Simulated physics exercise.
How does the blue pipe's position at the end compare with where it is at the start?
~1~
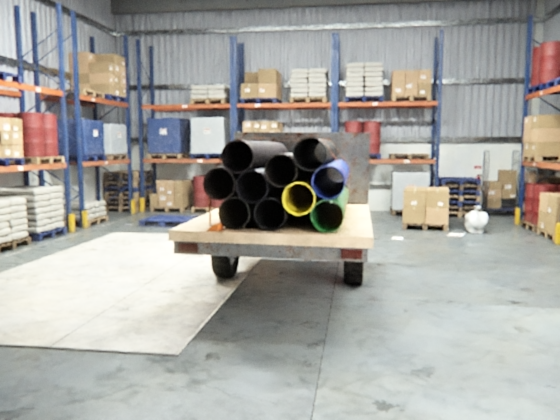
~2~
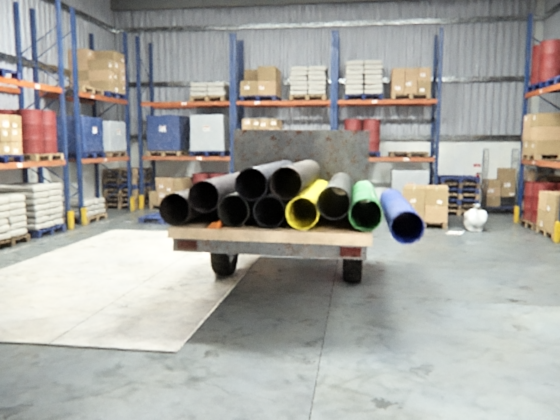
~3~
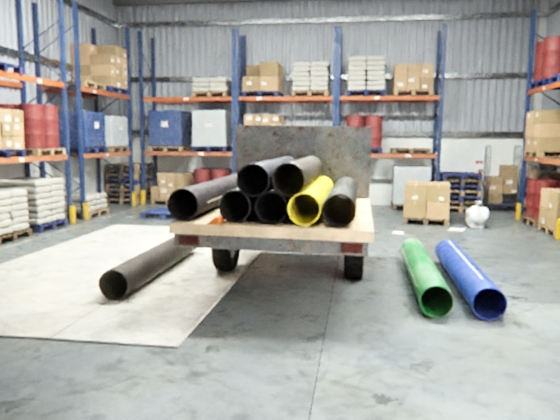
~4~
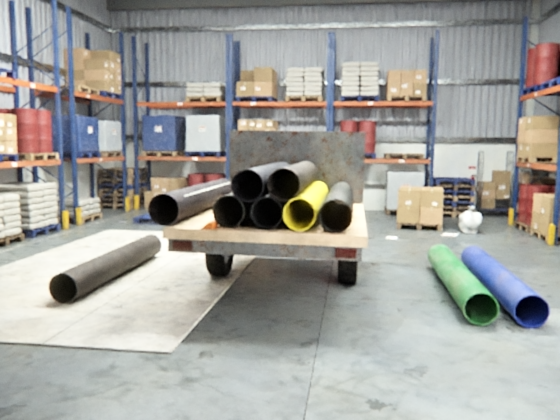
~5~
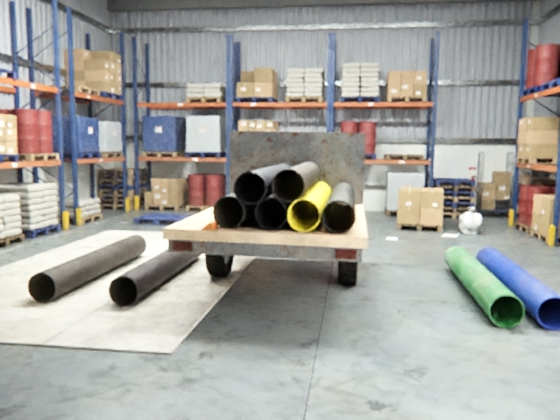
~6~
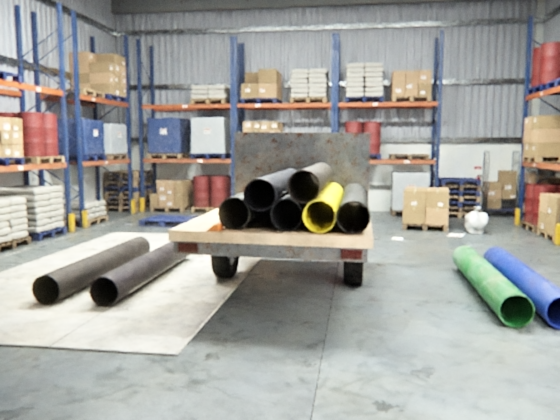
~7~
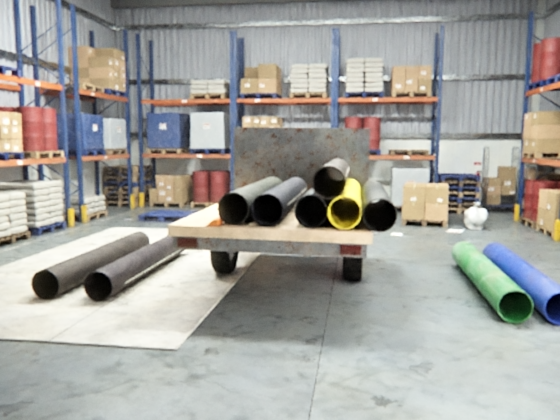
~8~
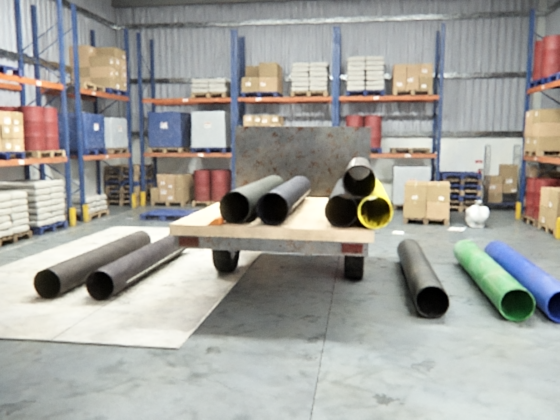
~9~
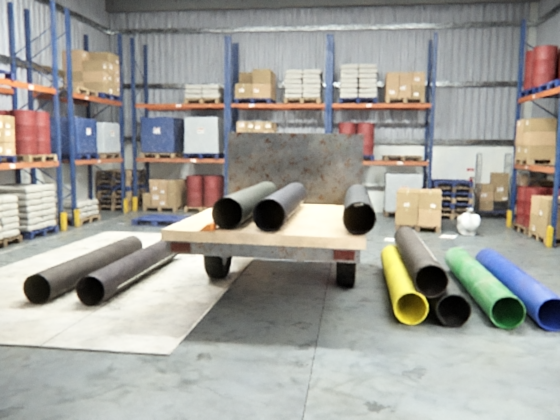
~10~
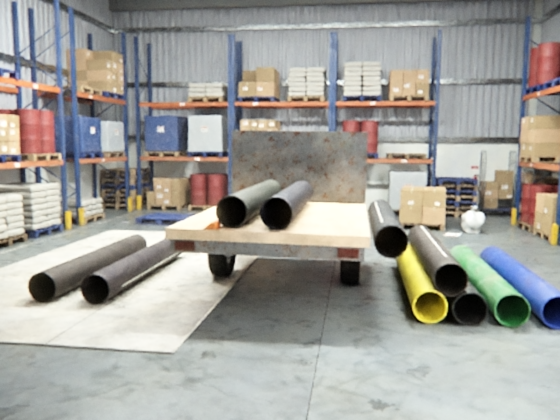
At the start the blue pipe is on the right side of the stack on the trailer. At the end it lies on the floor to the right of the trailer, beyond the green pipe.
In a warehouse, stacked pipes spill off both sides of a trailer, leaving two on deck.
